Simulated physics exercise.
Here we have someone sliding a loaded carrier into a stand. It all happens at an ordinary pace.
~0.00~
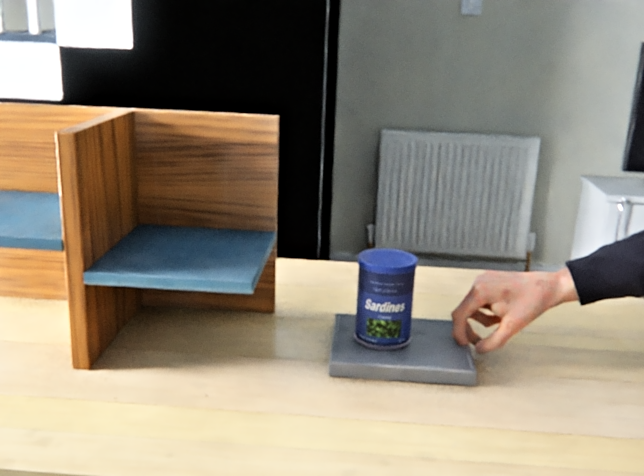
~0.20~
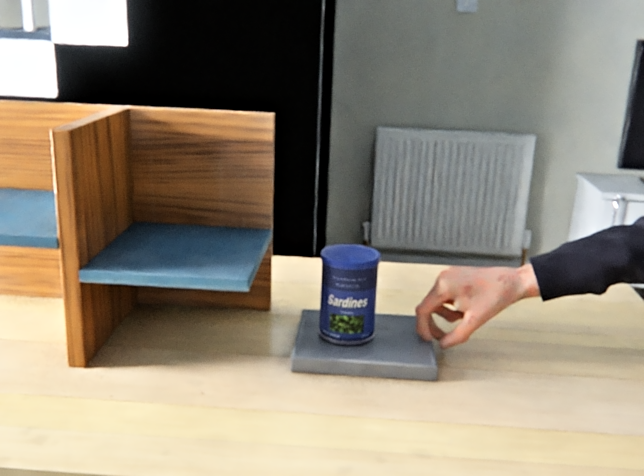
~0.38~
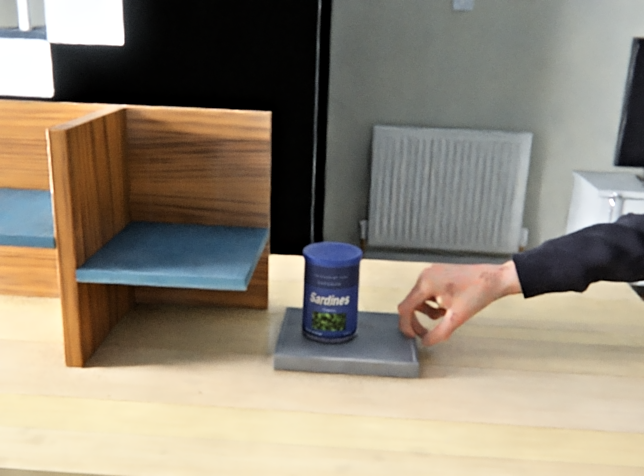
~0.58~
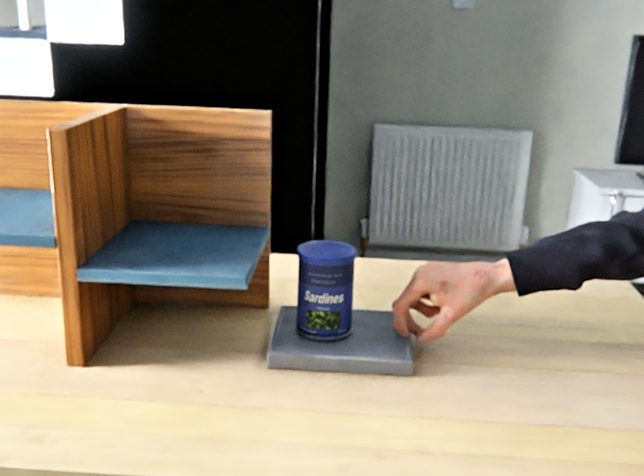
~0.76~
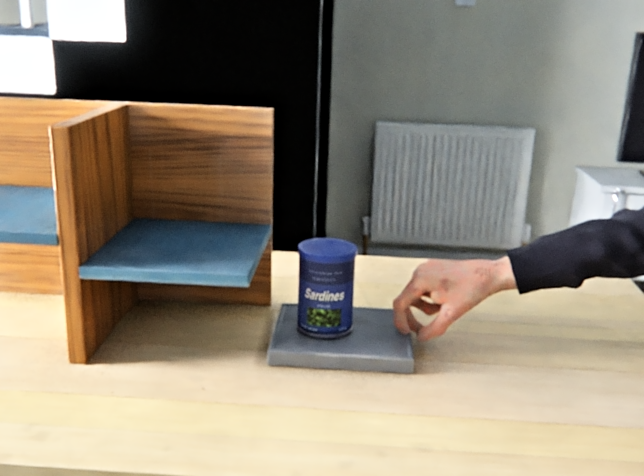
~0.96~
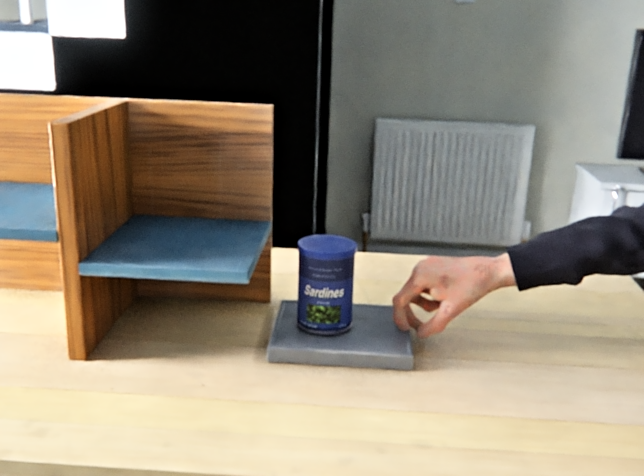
At the start, a hand at the right holds the edge of a grey tray carrying a blue sardines tin on a pale tabletop. The hand slides the tray a short way left toward a wooden stand with a blue shelf, then the movement slows until tray, tin and hand barely shift.
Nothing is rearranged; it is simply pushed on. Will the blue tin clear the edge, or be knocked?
Outcome: The blue tin is knocked back.
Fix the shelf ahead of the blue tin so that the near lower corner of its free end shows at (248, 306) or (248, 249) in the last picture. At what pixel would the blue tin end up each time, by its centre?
About (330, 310) and (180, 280).
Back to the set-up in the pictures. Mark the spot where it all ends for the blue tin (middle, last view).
Roughly at (251, 293).
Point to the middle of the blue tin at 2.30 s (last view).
Around (289, 282).
After 1.94 s, blue tin turned 24° from its first pose near (284, 275).
After 2.30 s, blue tin turned 67° from its first pose near (289, 282).
In the end (3.3 s), the blue tin strikes the shelf, near (251, 294).
